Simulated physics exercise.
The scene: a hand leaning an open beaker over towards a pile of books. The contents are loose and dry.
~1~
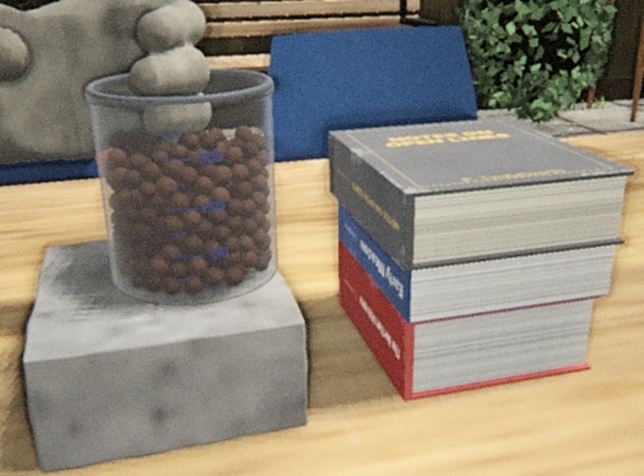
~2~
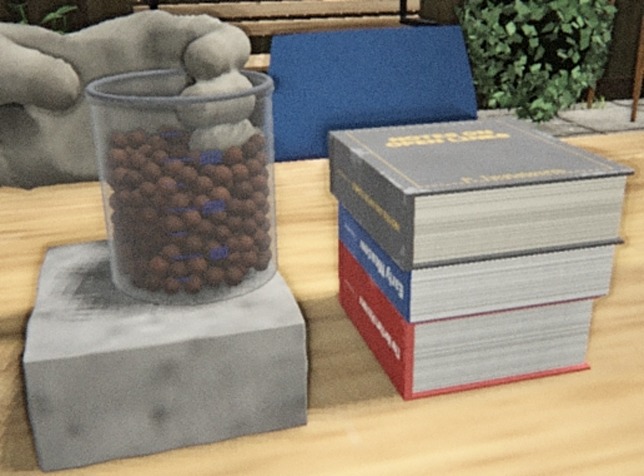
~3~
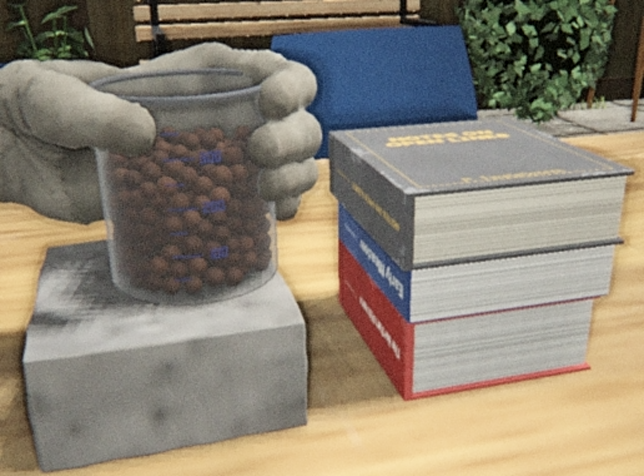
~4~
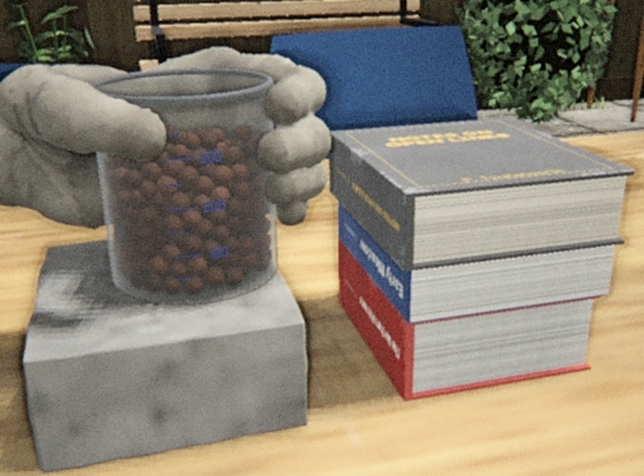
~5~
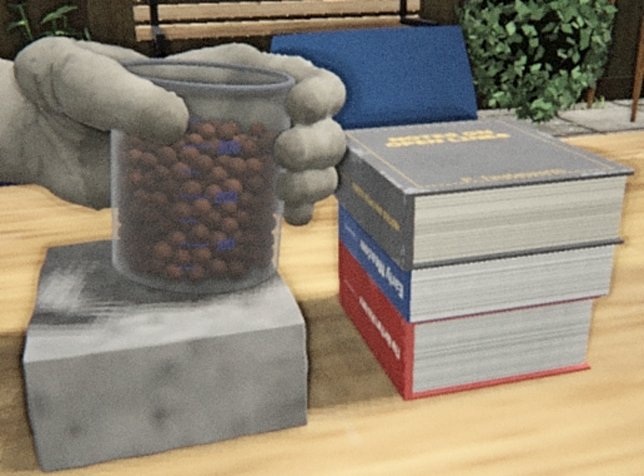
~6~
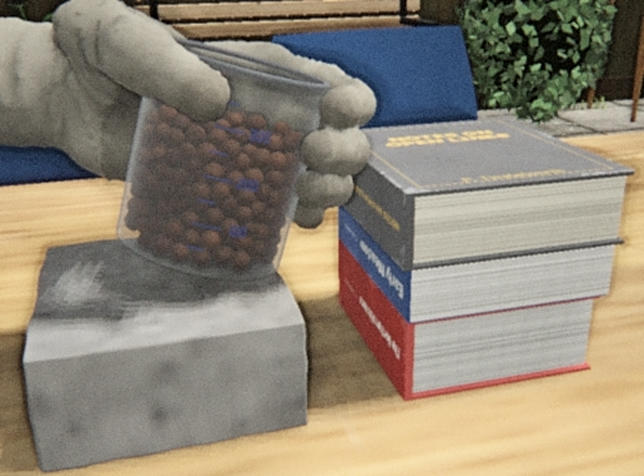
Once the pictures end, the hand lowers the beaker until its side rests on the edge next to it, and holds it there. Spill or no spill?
My guess is it ends up with nothing lost.
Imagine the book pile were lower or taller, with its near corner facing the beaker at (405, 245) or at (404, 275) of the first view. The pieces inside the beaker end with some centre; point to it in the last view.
(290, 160), then (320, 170).
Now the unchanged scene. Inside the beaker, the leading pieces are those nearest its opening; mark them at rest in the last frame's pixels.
(324, 134).
Then, 0.22 s after the last picture, the beaker leans 29°; everything is still inside.
Then, 0.46 s after the last picture, the beaker leans 39°; everything is still inside.
Then, 0.74 s after the last picture, the beaker rests on the book pile at 40°; everything is still inside.
At rest, the beaker rests on the book pile at 40°; everything is still inside.
